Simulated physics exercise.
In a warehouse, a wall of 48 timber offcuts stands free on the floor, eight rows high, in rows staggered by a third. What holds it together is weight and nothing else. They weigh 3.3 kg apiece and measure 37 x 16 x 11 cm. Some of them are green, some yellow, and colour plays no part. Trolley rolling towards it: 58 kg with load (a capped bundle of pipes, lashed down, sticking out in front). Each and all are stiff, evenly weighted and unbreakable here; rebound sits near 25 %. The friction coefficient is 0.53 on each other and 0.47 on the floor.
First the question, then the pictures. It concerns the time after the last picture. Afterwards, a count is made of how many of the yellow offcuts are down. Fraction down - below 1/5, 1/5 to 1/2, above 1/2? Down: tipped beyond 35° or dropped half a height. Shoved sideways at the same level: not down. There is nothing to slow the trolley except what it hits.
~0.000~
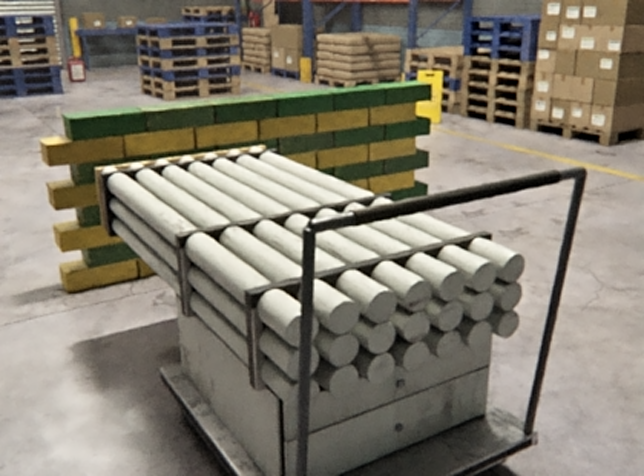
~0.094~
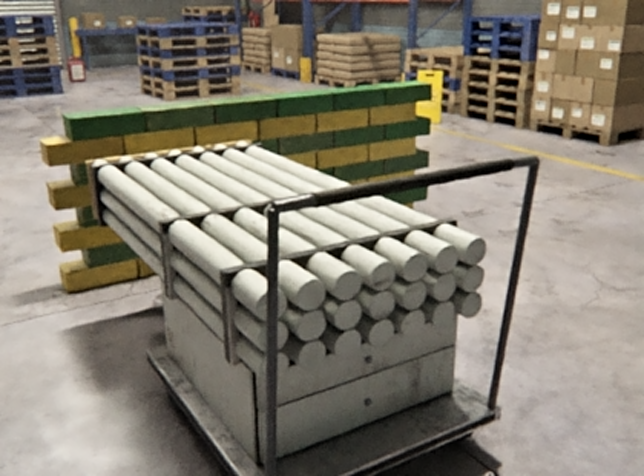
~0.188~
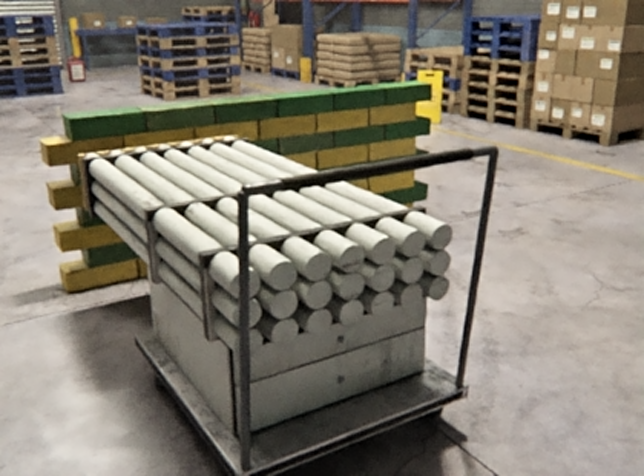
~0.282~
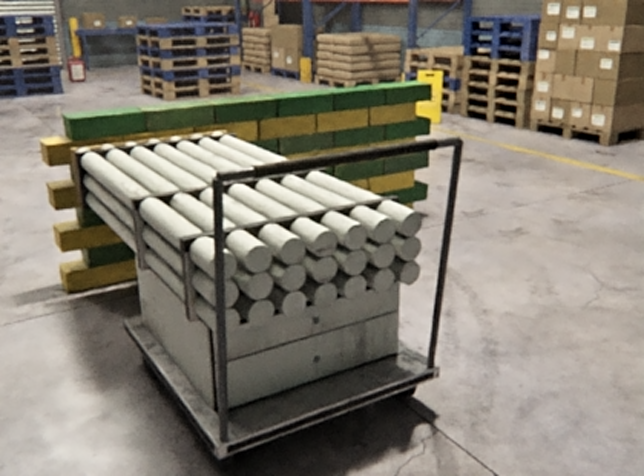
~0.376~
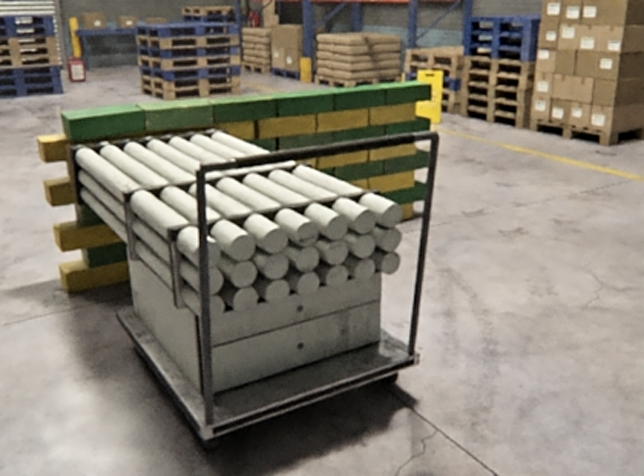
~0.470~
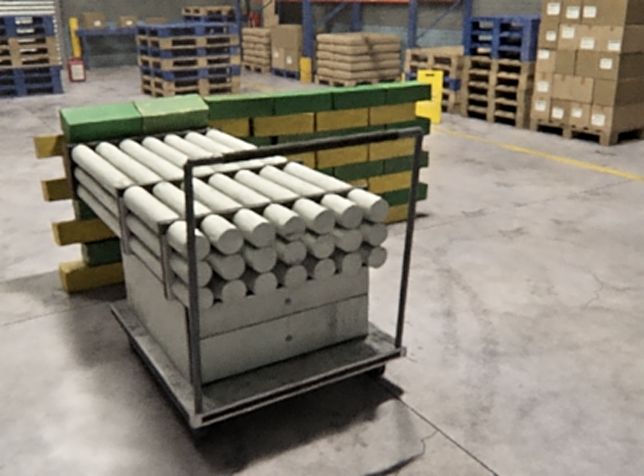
1/5 to 1/2.
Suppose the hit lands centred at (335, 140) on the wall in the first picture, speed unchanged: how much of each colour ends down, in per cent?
Then yellow ends 30 per cent down and green 50 per cent.
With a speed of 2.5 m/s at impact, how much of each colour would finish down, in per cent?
Yellow 30%, green 20%.
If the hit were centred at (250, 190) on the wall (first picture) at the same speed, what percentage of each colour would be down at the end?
That hit would leave yellow at 60 and green at 60 per cent down.
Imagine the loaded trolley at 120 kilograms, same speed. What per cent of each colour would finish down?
Down at the end: Yellow 30 per cent, green 30 per cent.
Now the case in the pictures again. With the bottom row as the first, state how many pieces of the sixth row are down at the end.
Count down in that row: 3.
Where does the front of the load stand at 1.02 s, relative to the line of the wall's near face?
About 40 cm past it.
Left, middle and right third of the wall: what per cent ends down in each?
The thirds come out at 70 on the left, 40 in the middle and 0 on the right, in per cent.
After 0.68 s, load 24 cm past the wall's line, still rolling; 6 of the 24 yellow offcuts down (11 of 48 in all colours); top yellow offcut 23° from how it stood; top green offcut 23° from how it stood.
After 1.02 s, load 40 cm past the wall's line, still rolling; 8 of the 24 yellow offcuts down (17 of 48 in all colours); top yellow offcut 69° from how it stood, 30 cm lower; top green offcut 70° from how it stood, 27 cm lower.
In the end (2.8 s), load 78 cm past the wall's line, stopped; 8 of the 24 yellow offcuts down (17 of 48 in all colours); top yellow offcut on its side; top green offcut on its side. That is 33 per cent. From the last view, middles, top yellow offcut near (282, 197), top green offcut near (327, 200).
